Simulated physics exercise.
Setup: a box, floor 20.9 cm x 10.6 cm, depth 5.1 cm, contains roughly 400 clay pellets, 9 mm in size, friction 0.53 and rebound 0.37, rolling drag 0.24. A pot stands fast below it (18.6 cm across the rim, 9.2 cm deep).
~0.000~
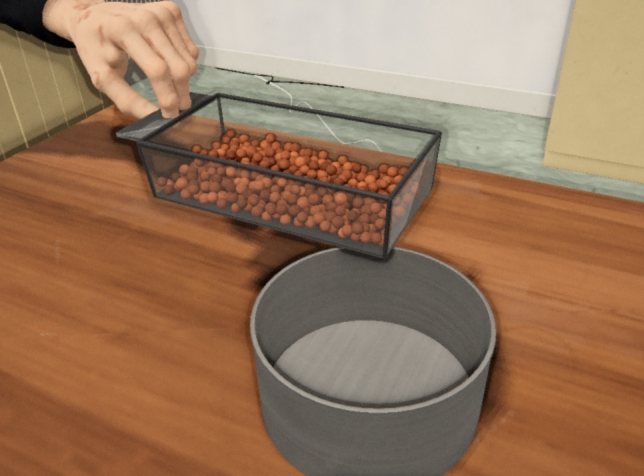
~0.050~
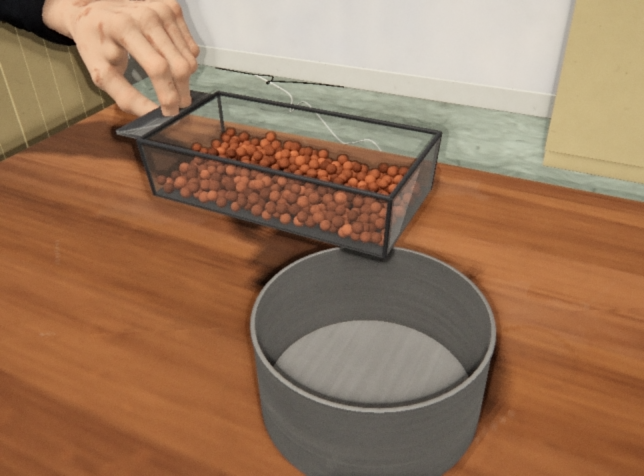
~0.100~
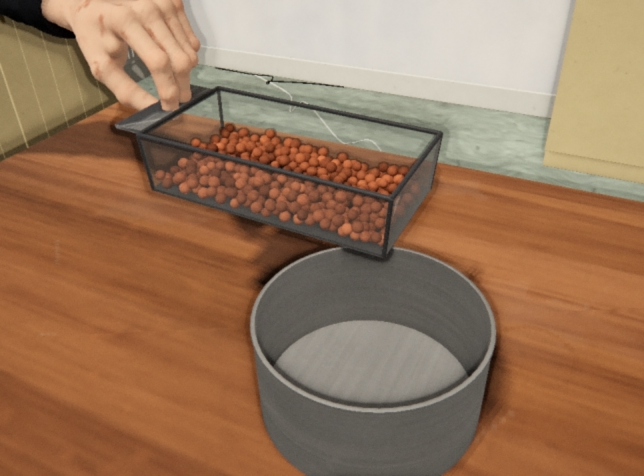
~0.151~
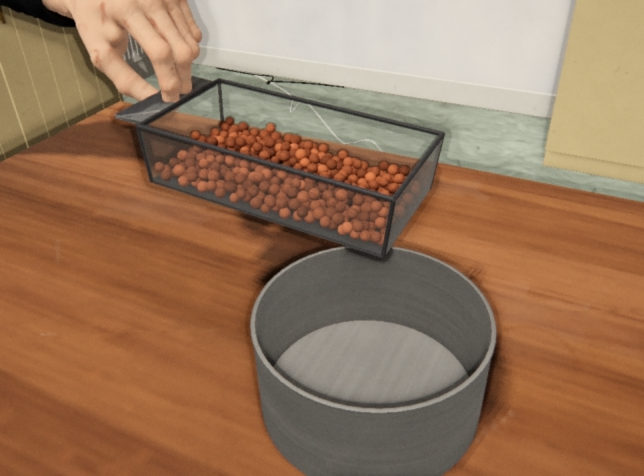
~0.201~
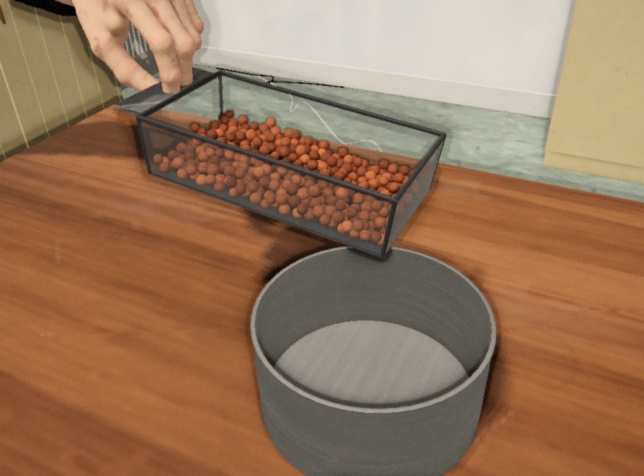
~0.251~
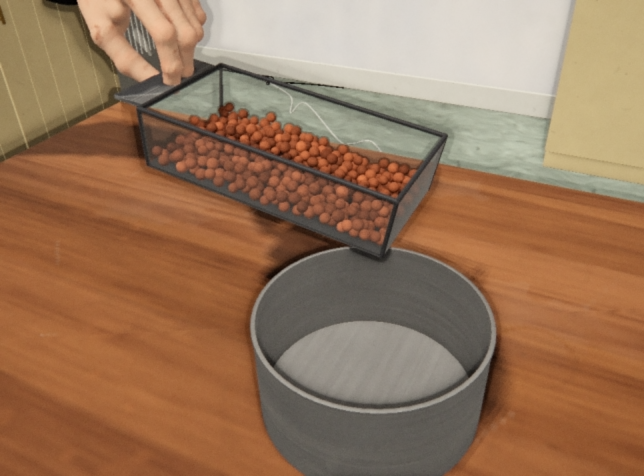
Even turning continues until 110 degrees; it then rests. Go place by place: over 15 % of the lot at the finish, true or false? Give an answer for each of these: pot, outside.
Pot: True, outside: True.
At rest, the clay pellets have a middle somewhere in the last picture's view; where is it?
It's about (485, 381) in the last view.
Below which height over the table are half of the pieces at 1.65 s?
22 centimetres or so.
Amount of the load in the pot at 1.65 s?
Roughly 0 percent of the load.
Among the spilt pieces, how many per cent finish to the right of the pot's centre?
Roughly 100 per cent.
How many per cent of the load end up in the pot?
I reckon around 35 per cent.
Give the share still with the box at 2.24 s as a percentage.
Around 90 percent.
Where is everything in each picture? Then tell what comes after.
In the first frame, box at (253, 174); tilt 0 degrees; leading edge at (417, 163); middle of the load at (292, 180); pot at (371, 314).
In the second frame, box at (254, 173); tilt 0 degrees; leading edge at (418, 163); middle of the load at (292, 179).
In the third frame, box at (254, 170); tilt 2 degrees; leading edge at (419, 163); middle of the load at (292, 177).
In the fourth frame, box at (255, 166); tilt 4 degrees; leading edge at (420, 164); middle of the load at (292, 173).
In the fifth frame, box at (257, 162); tilt 6 degrees; low side right; leading edge at (422, 165); middle of the load at (292, 169).
In the sixth frame, box at (258, 158); tilt 8 degrees; low side right; leading edge at (424, 166); middle of the load at (292, 165); pot at (372, 315). It turns about 45 degrees a second.
After 1.02 s, tilt 42 degrees; box 100 %; middle of all pieces near (322, 116).
After 1.65 s, tilt 69 degrees; box 100 %; middle of all pieces near (386, 129).
After 2.24 s, tilt 95 degrees; box 90 %, outside 5 %; middle of all pieces near (432, 165).
After 2.80 s, tilt 110 degrees; box 10 %, pot 25 %, outside 50 %, in the air 10 %; middle of all pieces near (503, 354).
By 3.6 s all is still; box 0 %, pot 35 %, outside 65 %.
